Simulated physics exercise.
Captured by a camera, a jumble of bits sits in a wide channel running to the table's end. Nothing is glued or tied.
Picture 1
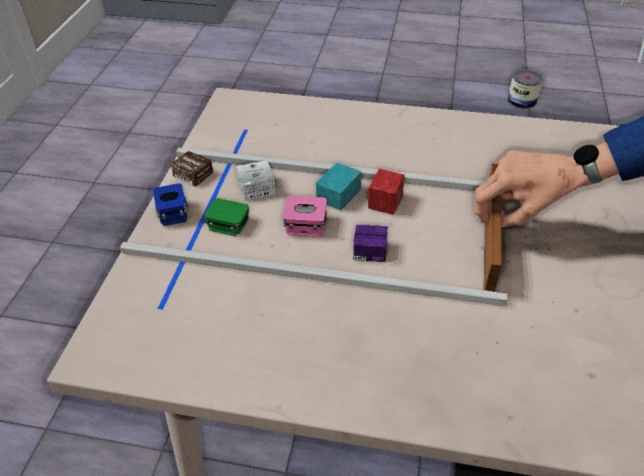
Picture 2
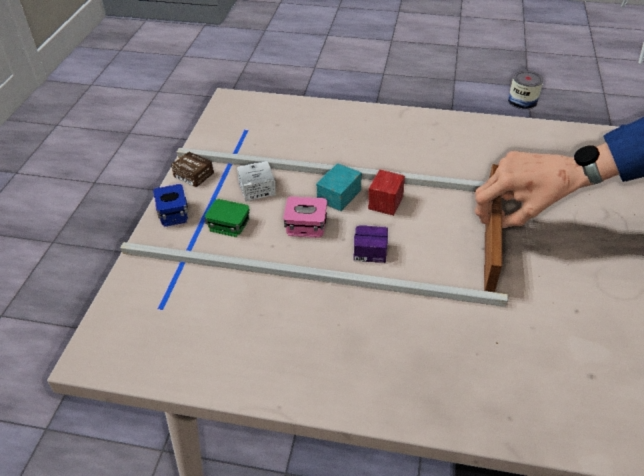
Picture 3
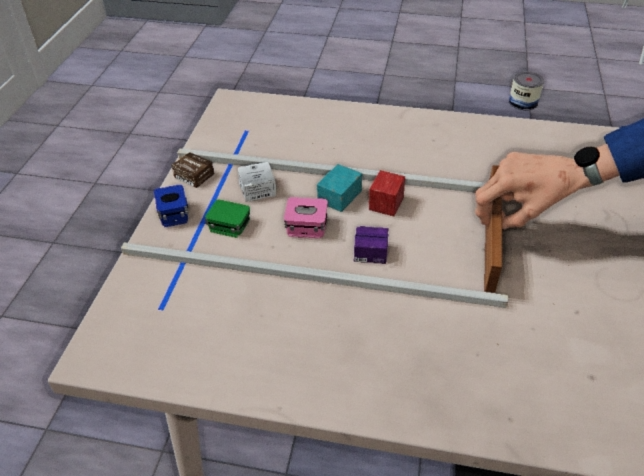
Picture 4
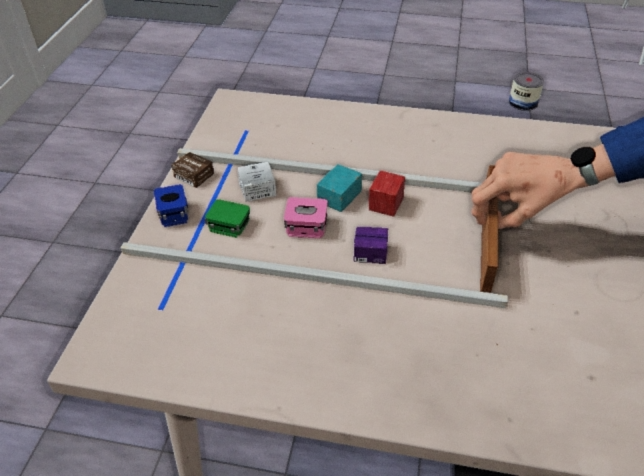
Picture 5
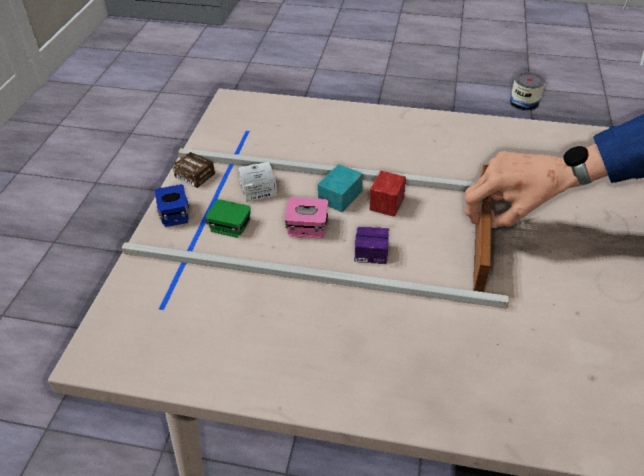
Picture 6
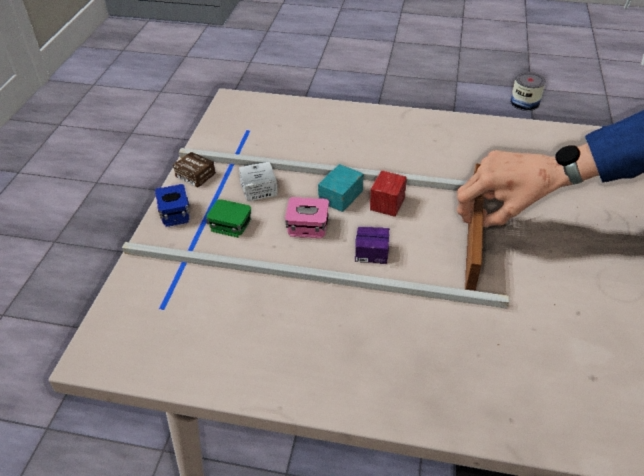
The footage shows a hand holding a wooden board upright at the right end of a railed channel on a table, then sliding it slightly left, while the colourful small boxes near the blue line stay practically still.
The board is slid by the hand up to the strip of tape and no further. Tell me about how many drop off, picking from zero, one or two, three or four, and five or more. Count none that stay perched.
Those that leave the table: Three or four.
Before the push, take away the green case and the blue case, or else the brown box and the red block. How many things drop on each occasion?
In the first try 2, in the other 1.
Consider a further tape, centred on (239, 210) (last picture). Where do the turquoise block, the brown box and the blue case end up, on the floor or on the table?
Taking them in turn, the turquoise block does not drop, the brown box tips off, the blue case does not drop.
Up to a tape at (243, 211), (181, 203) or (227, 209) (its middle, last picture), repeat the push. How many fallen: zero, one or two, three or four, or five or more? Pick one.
Tape by tape, the falls would be: Either one or two, then more than four, then one to two.
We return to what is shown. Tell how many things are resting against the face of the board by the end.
In total, 3.
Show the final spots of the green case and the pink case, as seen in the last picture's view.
The green case ends up near (152, 220), and the pink case near (185, 199).
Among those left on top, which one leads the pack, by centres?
That would be the green case.
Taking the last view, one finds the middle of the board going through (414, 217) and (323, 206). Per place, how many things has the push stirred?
0 at one spot and 5 at the other.
Soon after, none off yet; brown box at rest near (195, 169); blue case at rest near (173, 206); green case at rest near (230, 219).
Then, none off yet; brown box at rest near (195, 169); blue case at rest near (173, 206); green case moving near (224, 221).
By the end, the number that fall off is three or four; fallen, white box, blue case and brown box.
